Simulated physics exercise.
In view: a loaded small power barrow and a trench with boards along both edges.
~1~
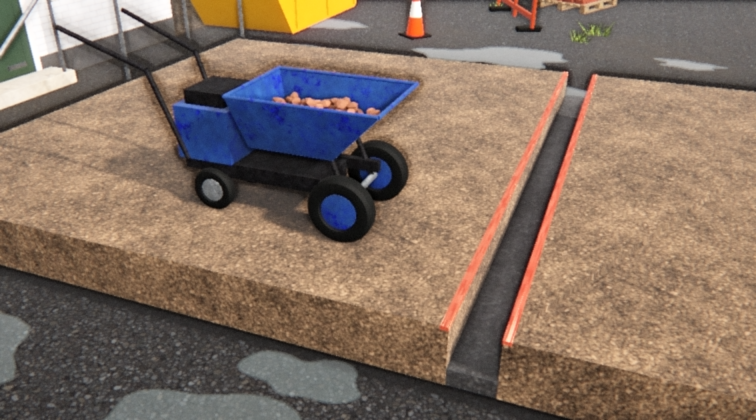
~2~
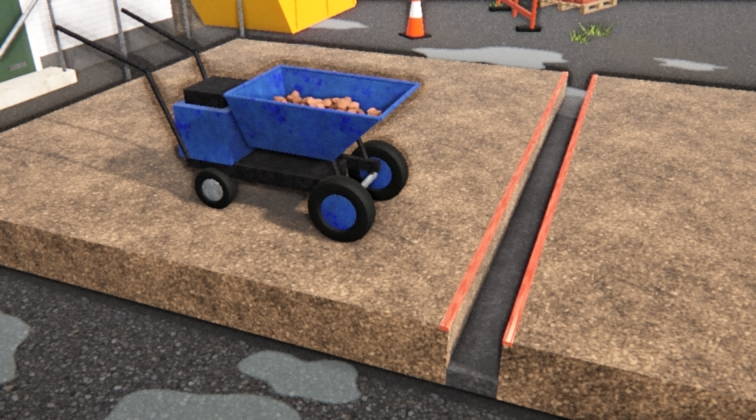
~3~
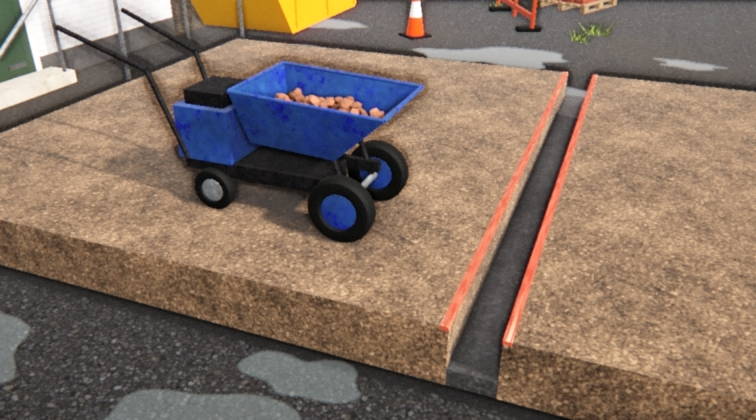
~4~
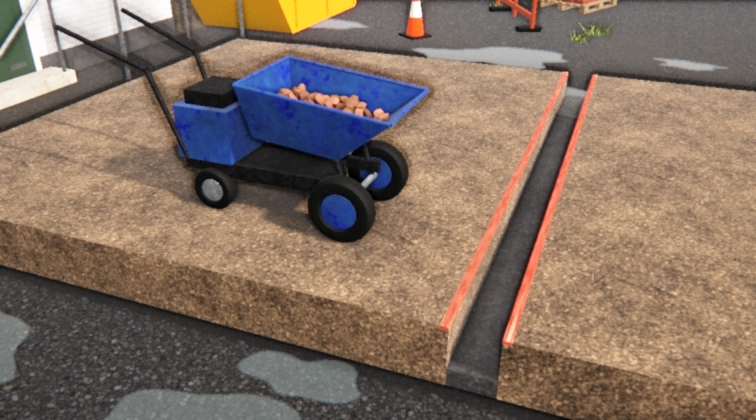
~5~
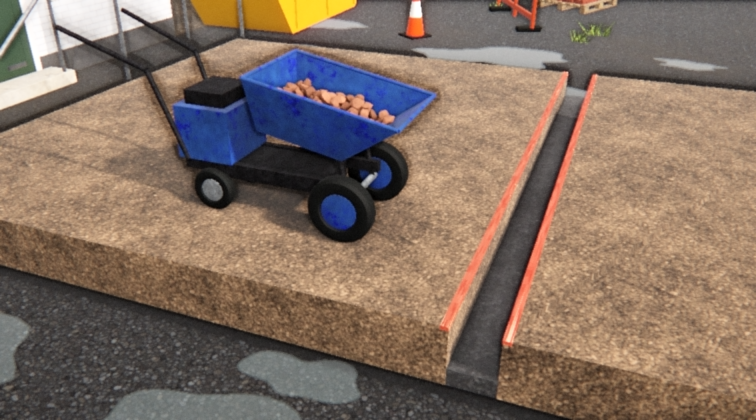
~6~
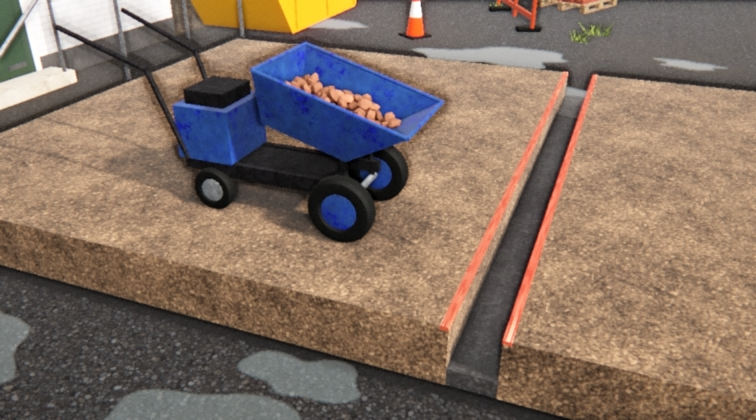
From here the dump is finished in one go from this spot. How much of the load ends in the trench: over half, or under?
In the trench: Over half.
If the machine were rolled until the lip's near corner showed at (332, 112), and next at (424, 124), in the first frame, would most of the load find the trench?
First not half, then more than half.
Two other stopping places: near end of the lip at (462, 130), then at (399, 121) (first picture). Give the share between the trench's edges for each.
Roughly 0 per cent, and 100 per cent.
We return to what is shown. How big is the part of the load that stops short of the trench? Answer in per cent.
Near 20 %.
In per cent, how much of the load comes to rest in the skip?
Roughly 0 in a hundred.
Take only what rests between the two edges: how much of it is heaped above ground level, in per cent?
It comes to 0 per cent or so.
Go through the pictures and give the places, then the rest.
In the first picture, lip of the skip at (378, 118), level; top of the load at (320, 116), lumps of rubble; first edge of the trench at (462, 290); far edge at (520, 303), the trench under half as wide as the skip, and about as deep as wide.
In the second picture, lip of the skip at (380, 119), level; top of the load at (311, 103).
In the third picture, lip of the skip at (384, 121), tipped barely; top of the load at (305, 108).
In the fourth picture, lip of the skip at (390, 125), tipped a little; top of the load at (303, 106).
In the fifth picture, lip of the skip at (398, 131), tipped a little; top of the load at (299, 95).
In the sixth picture, lip of the skip at (407, 139), tipped clearly; top of the load at (307, 90); first edge of the trench at (462, 290); far edge at (520, 303).
Soon, skip tipped steeply; all in the skip.
A while on, skip tipped steeply; most in the skip; a small part short of the trench; a small part in or heaped over the trench; a stray few falling.
Towards the end, skip tipped right over; a small part in the skip; about a quarter short of the trench; about two thirds in or heaped over the trench; a stray few beyond it.
Finally, skip tipped right over; a stray few in the skip; about a quarter short of the trench; most in or heaped over the trench; a stray few beyond it.
